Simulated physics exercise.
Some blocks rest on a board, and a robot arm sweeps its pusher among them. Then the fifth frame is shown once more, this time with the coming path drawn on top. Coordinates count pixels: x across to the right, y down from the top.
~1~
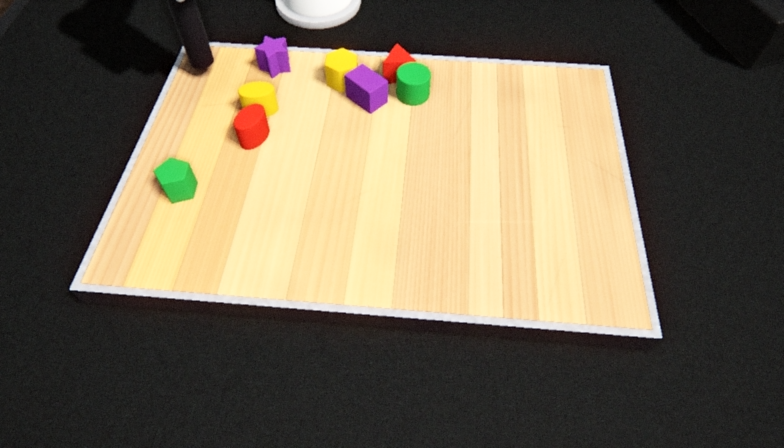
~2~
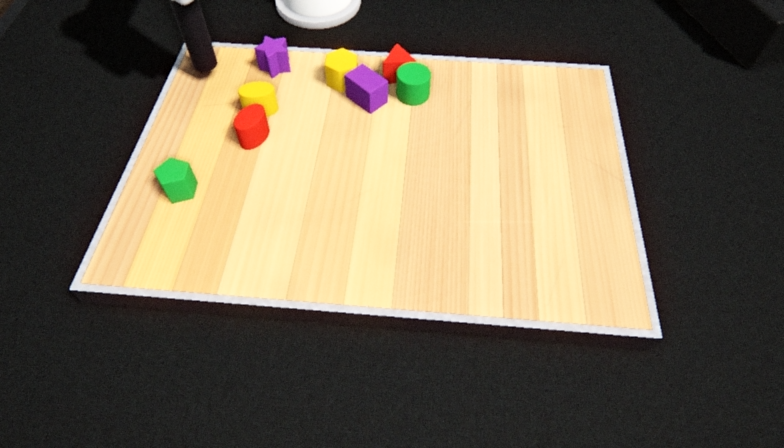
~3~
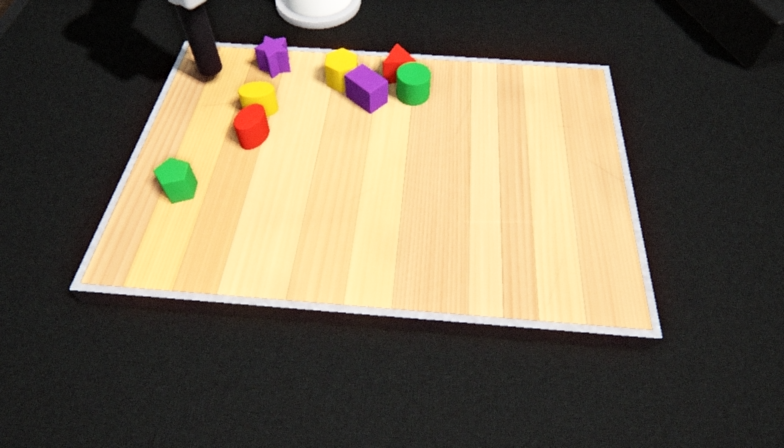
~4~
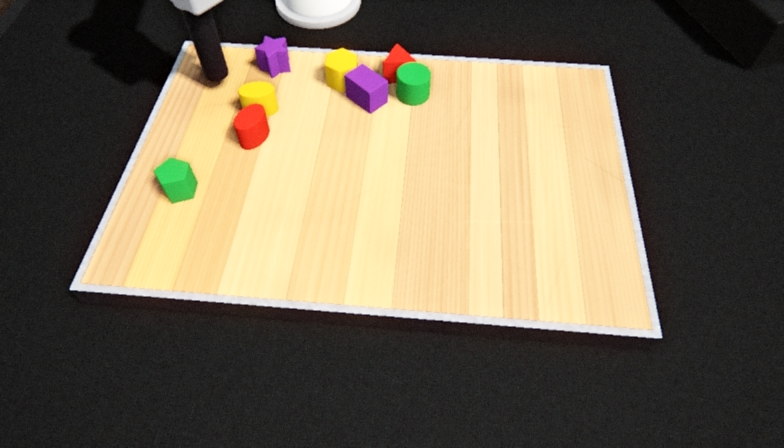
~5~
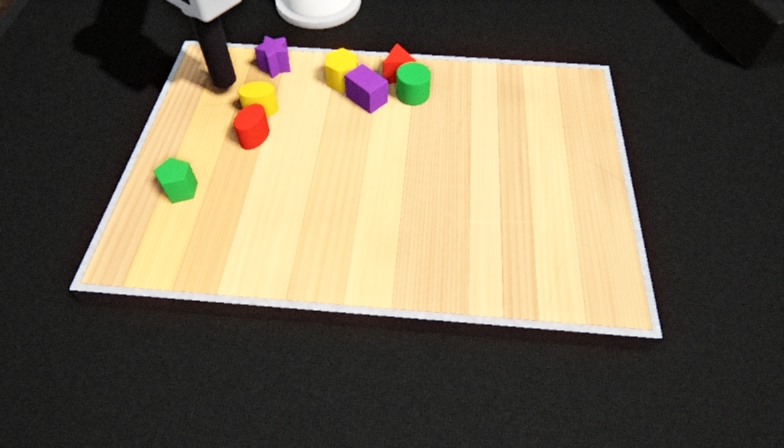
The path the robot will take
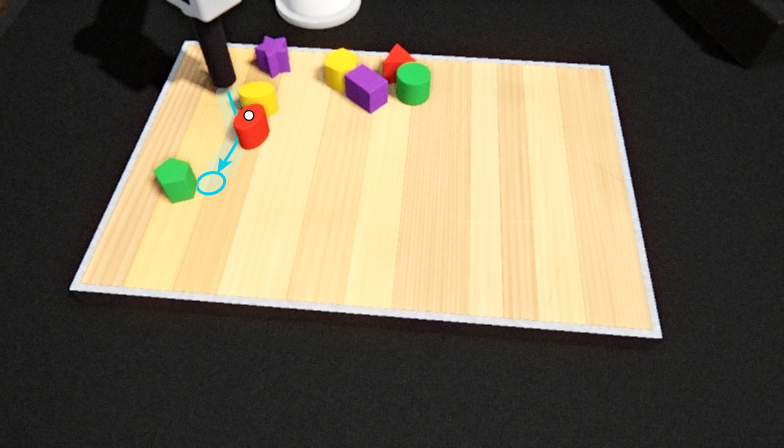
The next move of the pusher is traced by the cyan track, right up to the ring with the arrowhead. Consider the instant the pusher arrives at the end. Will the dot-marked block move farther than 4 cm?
No, that is not what happens.
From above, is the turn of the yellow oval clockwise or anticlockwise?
Short answer: Counterclockwise.
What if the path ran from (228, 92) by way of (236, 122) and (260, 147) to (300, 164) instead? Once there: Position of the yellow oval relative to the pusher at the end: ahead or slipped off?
I expect it to be beside or behind the pusher.
The line goes from (228, 92) through (237, 119) and (232, 150) to (211, 183); the dot is on the red oval.
The first path, step by step. One third of the way, pusher (234, 108); yellow oval (260, 93), turned 35° anticlockwise.
Two thirds of the way, pusher (228, 139); red oval (254, 127), turned 35° anticlockwise; yellow oval (261, 93), turned 40° anticlockwise.
At the end, pusher (206, 172); green pentagon unmoved; red oval (254, 127), turned 35° anticlockwise; yellow oval (261, 93), turned 40° anticlockwise.
